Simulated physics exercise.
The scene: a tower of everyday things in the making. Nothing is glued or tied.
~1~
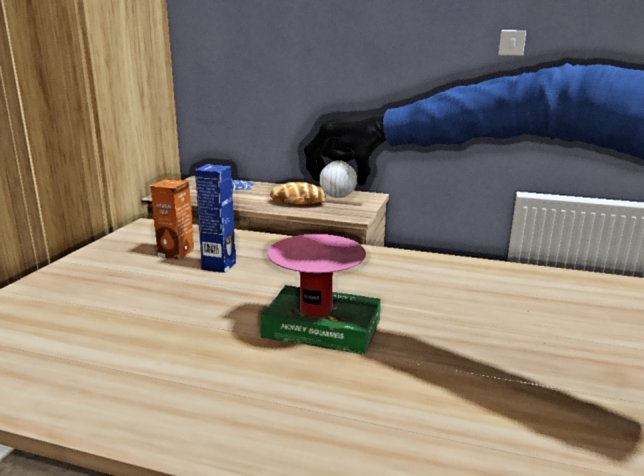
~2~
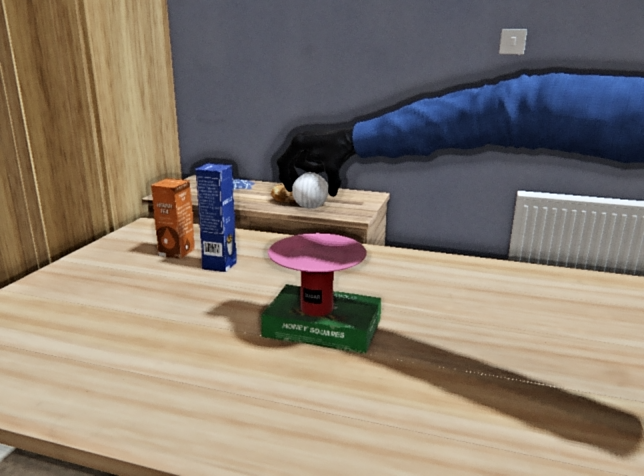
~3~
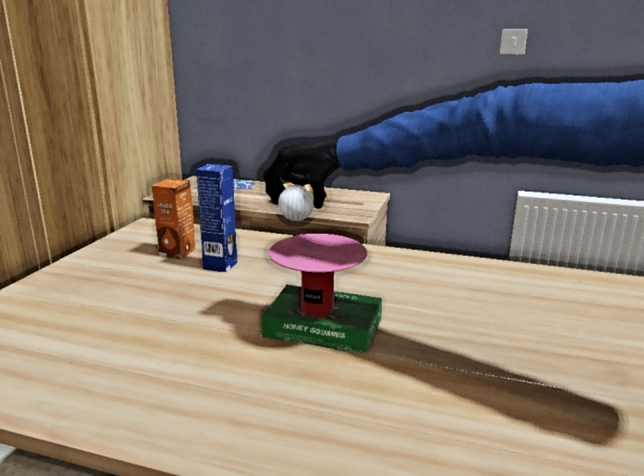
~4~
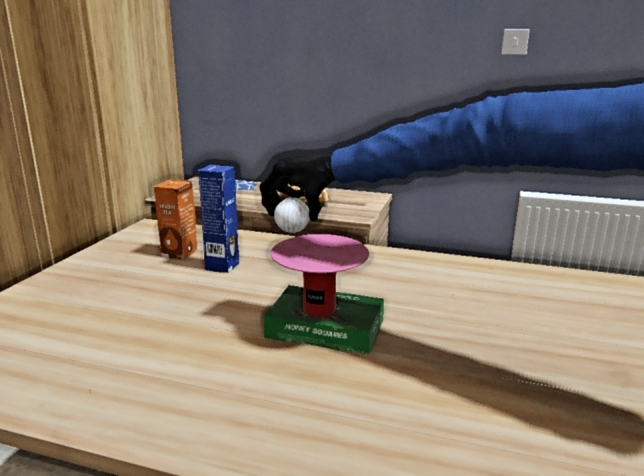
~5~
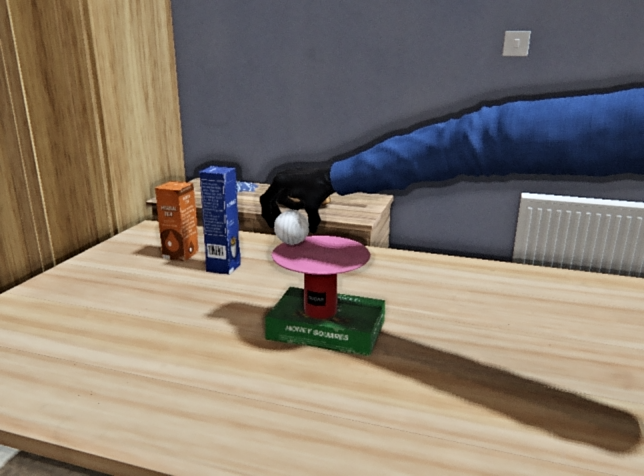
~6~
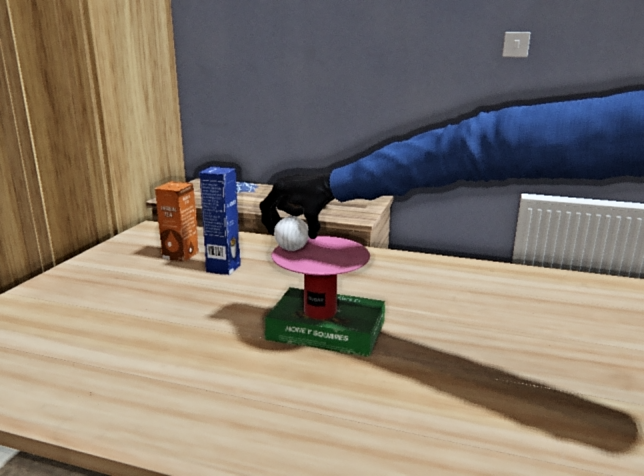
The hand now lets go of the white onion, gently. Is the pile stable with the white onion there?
Outcome: The pile keeps its balance.
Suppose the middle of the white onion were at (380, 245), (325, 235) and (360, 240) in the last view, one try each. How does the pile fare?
In the first case it loses its balance; in the second case it stays up; in the third case it keeps its balance.
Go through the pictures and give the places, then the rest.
In the first picture, on its way; white onion (338, 180); orange carton (173, 219).
In the second picture, on its way; white onion (311, 191); pink plate (317, 255).
In the third picture, on its way; white onion (297, 203); green packet (324, 317).
In the fourth picture, on its way; white onion (292, 215); red jar (320, 285).
In the fifth picture, on its way; white onion (292, 227); blue carton (221, 221).
In the sixth picture, in place under the hand; white onion (292, 233); orange carton (178, 221).
Then, 0.90 s on from there, no change.
Then, 2.00 s on from there, white onion resting near (291, 234).
In the end, all 6 unmoved. At the end, from the last picture's camera, white onion near (290, 234). The pile stays up.
